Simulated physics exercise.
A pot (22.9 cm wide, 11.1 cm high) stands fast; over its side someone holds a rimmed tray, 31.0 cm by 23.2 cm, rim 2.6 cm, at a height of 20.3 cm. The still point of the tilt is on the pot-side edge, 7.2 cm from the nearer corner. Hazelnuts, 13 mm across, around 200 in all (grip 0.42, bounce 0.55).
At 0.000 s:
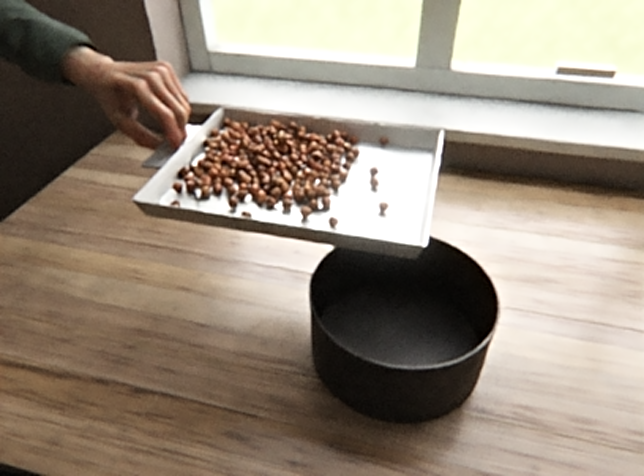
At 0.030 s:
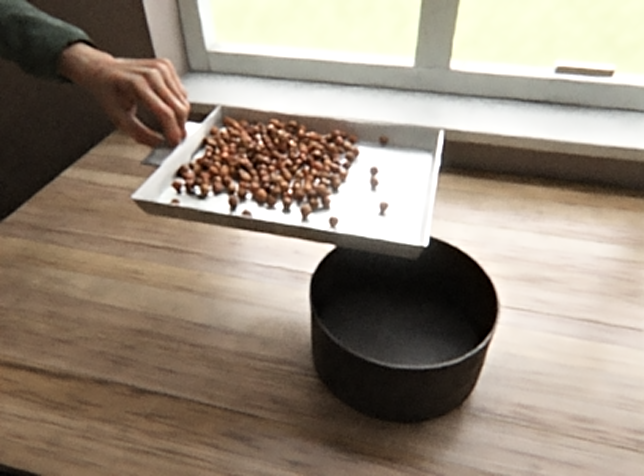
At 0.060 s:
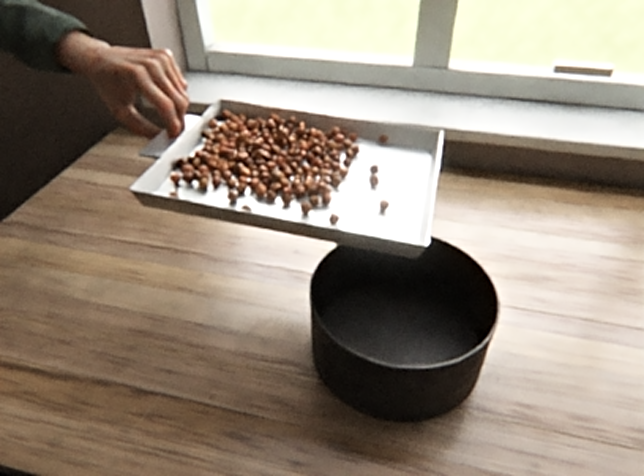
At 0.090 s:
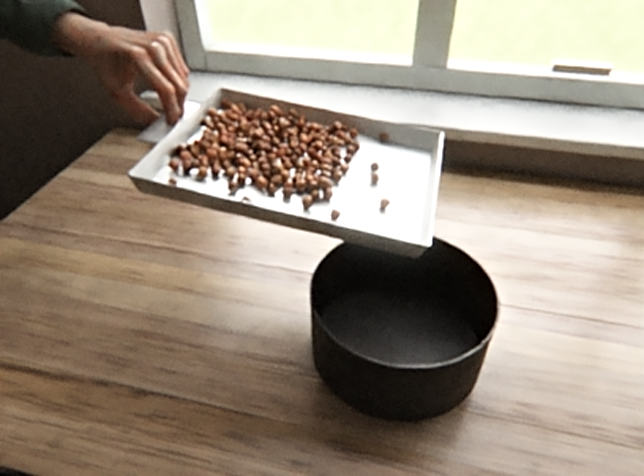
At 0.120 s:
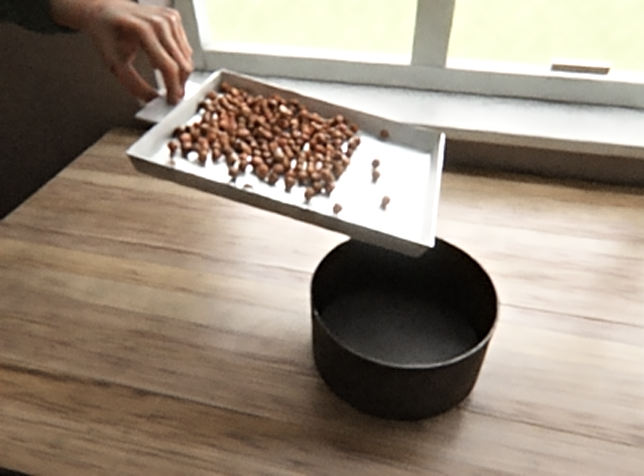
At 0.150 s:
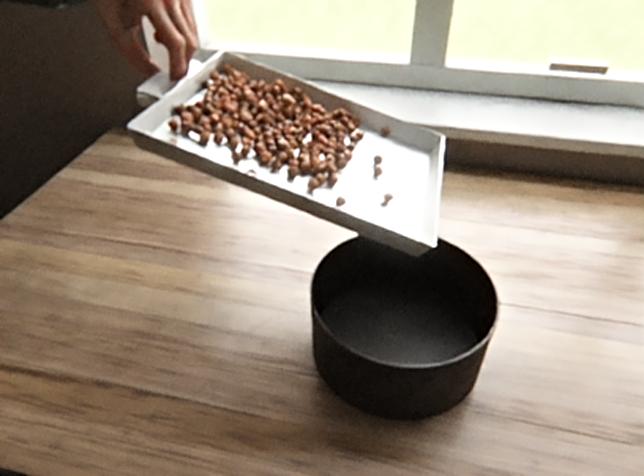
On a wood-grained tabletop beside a bright window, the view looks down at an angle from a camera that stays still. A hand in a dark green sleeve holds the left end of a shallow white tray heaped with small reddish-brown pieces, its right end above a round black pot. The hand lifts that left end, slowly then faster, tilting the tray down toward the right.
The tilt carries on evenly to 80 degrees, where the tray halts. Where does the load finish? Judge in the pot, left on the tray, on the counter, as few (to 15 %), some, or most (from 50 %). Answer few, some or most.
In the pot: Few; left on the tray: Few; on the counter: Most.
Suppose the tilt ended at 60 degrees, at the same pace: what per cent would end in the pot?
It would be near 5 per cent.
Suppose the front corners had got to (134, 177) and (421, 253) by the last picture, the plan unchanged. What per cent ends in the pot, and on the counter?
Pot 70, counter 30.
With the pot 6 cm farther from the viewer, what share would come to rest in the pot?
Then about 30 per cent.
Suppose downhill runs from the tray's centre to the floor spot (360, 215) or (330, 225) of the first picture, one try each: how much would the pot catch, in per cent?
Some 55 and 60 per cent.
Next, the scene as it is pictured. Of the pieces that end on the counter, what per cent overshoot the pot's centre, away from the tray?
About 100 per cent.
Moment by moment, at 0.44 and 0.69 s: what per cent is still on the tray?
In turn: 100, 10.
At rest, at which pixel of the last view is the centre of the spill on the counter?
Near (537, 274).
Then, at 0.32 s, tilt 50 degrees; the tray holds 100 %, the pot 0 %.
After 0.44 s, tilt 72 degrees; the tray holds 100 %, the pot 0 %.
After 0.69 s, tilt 80 degrees; the tray holds 10 %, the pot 5 %.
In the end, at 2.1 s, pot 5 %, tray 0 %, counter 90 %.
